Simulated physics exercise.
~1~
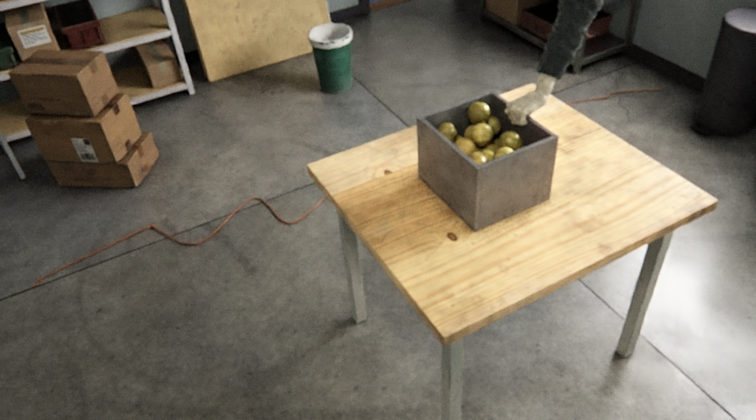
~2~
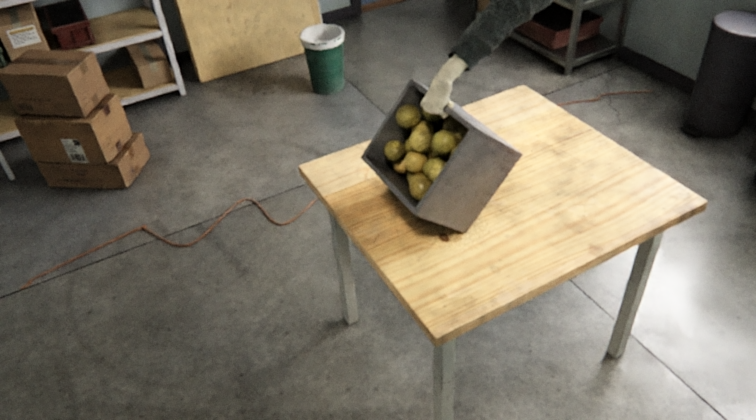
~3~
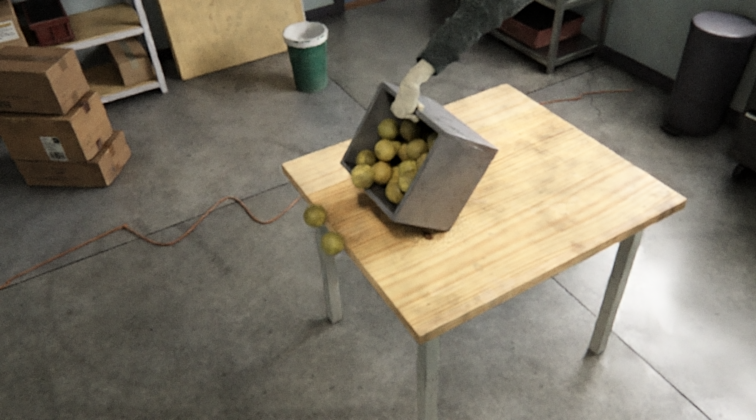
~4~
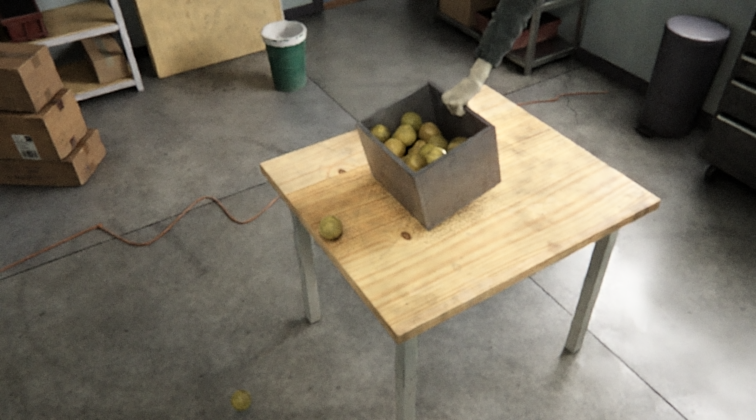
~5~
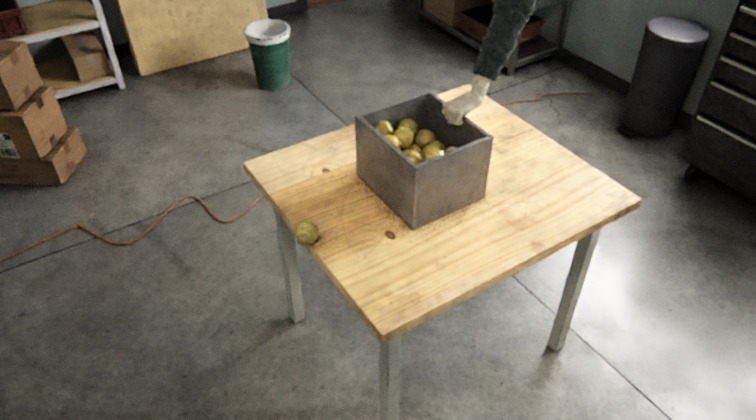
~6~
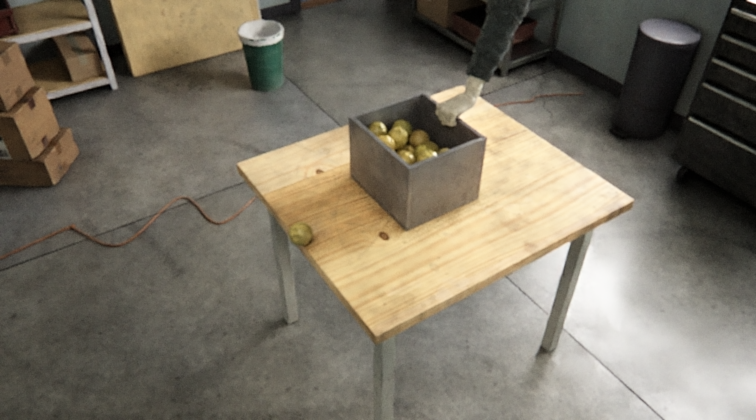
A grey tray, deep like a box and filled with yellow apples, stands on a wooden table while a gloved hand reaches to its rim from behind. The hand tips the tray steeply to the left, its left edge resting on the tabletop, and the fruit slides toward the lowered side. A couple of apples spill out near the table's left corner. The tray is then tilted back toward upright, with one apple on the tabletop and another down on the floor. Finally it sits flat, still holding most of its apples, while one stays near the table's edge.
